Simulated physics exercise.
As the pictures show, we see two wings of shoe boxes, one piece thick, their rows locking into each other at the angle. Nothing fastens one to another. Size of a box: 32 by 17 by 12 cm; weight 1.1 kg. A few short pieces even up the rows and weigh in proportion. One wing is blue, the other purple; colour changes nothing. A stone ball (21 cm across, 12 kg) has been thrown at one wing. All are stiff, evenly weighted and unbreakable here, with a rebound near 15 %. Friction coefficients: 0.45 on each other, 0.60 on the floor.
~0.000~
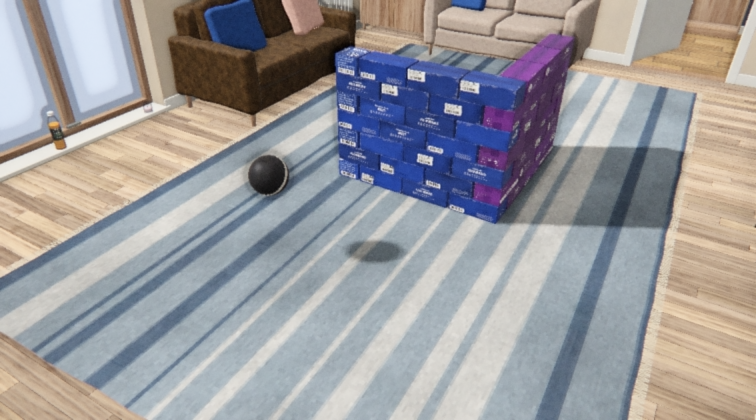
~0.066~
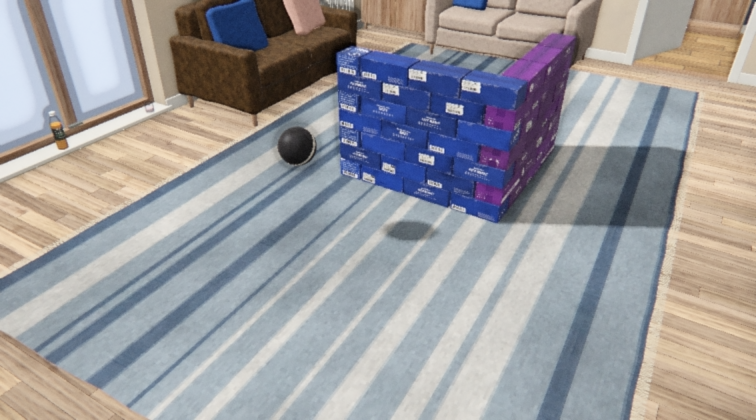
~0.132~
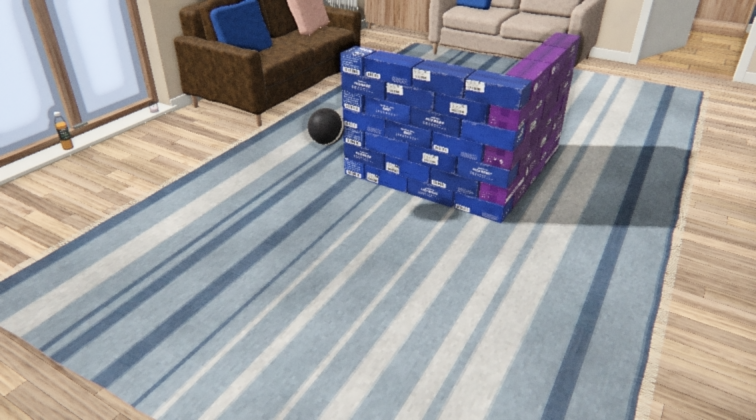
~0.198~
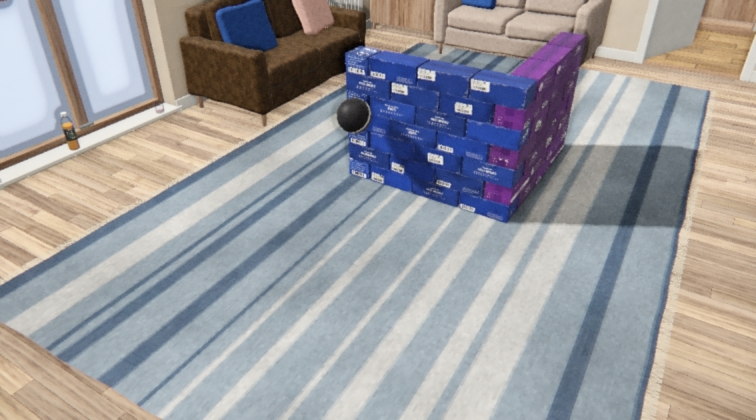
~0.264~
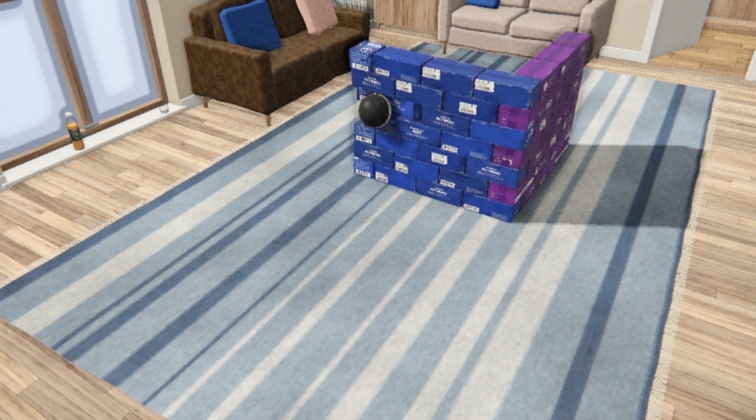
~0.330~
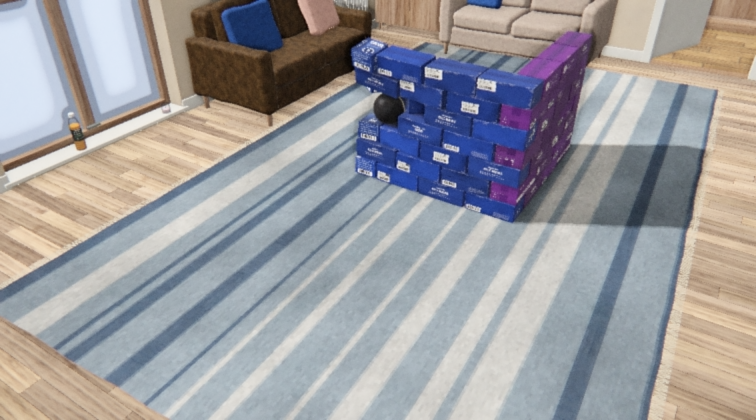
A dark ball flying over a striped rug toward a wall of blue and purple boxes, striking the blue side and pushing boxes inward.
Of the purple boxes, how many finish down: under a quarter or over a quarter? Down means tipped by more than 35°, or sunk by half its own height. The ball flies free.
It comes to under a quarter.
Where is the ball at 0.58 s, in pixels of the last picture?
At about (423, 112).
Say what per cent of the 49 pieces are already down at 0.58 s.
By then 10 per cent.
After 0.58 s, ball still moving; none of the 24 purple boxes down (5 of 49 in all colours); top purple box unmoved; top blue box 8° from how it stood.
After 1.36 s, ball still moving; none of the 24 purple boxes down (7 of 49 in all colours); top purple box unmoved; top blue box 6° from how it stood.
In the end (4.1 s), ball rolling away; none of the 24 purple boxes down (9 of 49 in all colours); top purple box unmoved; top blue box 35° from how it stood, 44 cm lower. That is 0 per cent. From the last view, middles, top purple box near (539, 78), top blue box near (375, 117).
